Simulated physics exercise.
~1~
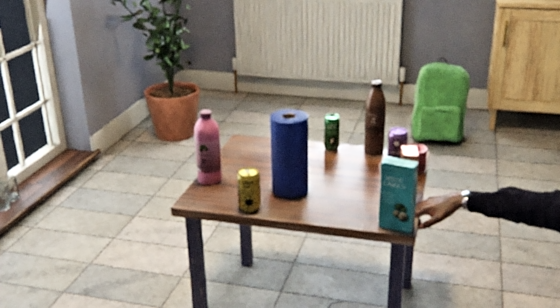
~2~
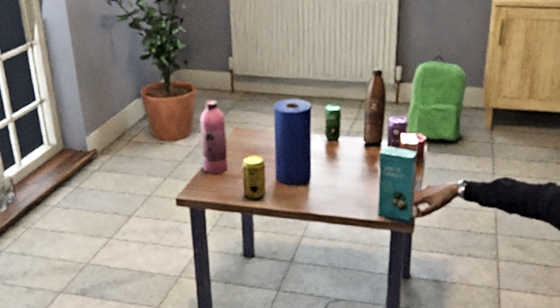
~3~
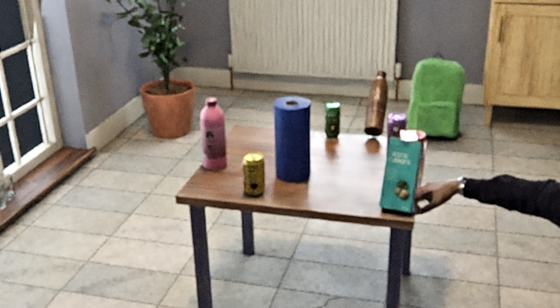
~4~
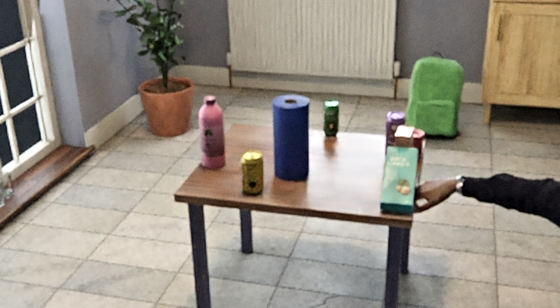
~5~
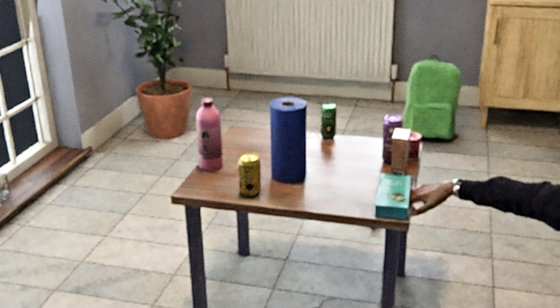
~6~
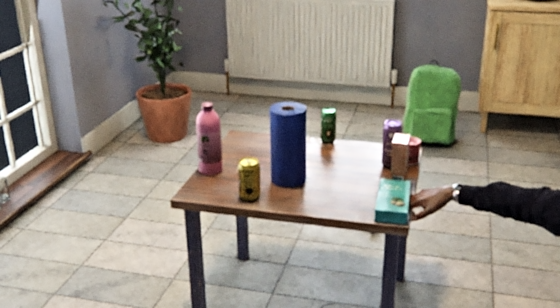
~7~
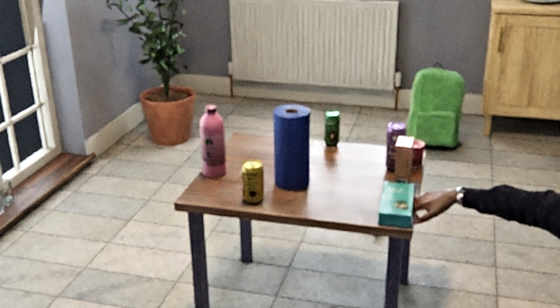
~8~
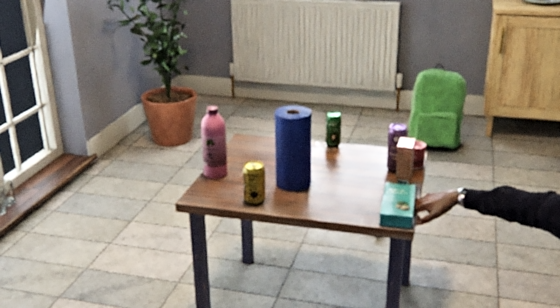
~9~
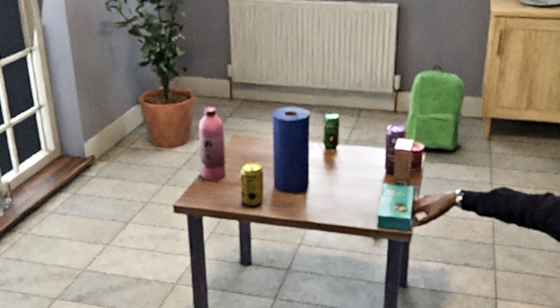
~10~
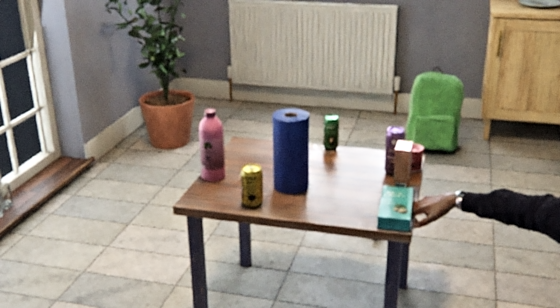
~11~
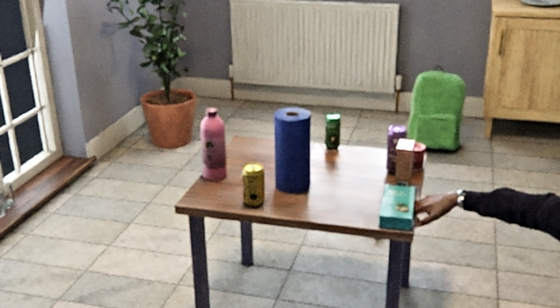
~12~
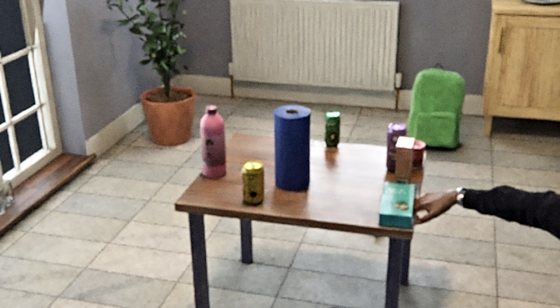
A hand at the right edge of a wooden table cluttered with bottles, cans and a blue roll moved it slightly away, and the brown bottle tipped and dropped off the back before the turquoise packet toppled onto its side, while the rest stayed standing.
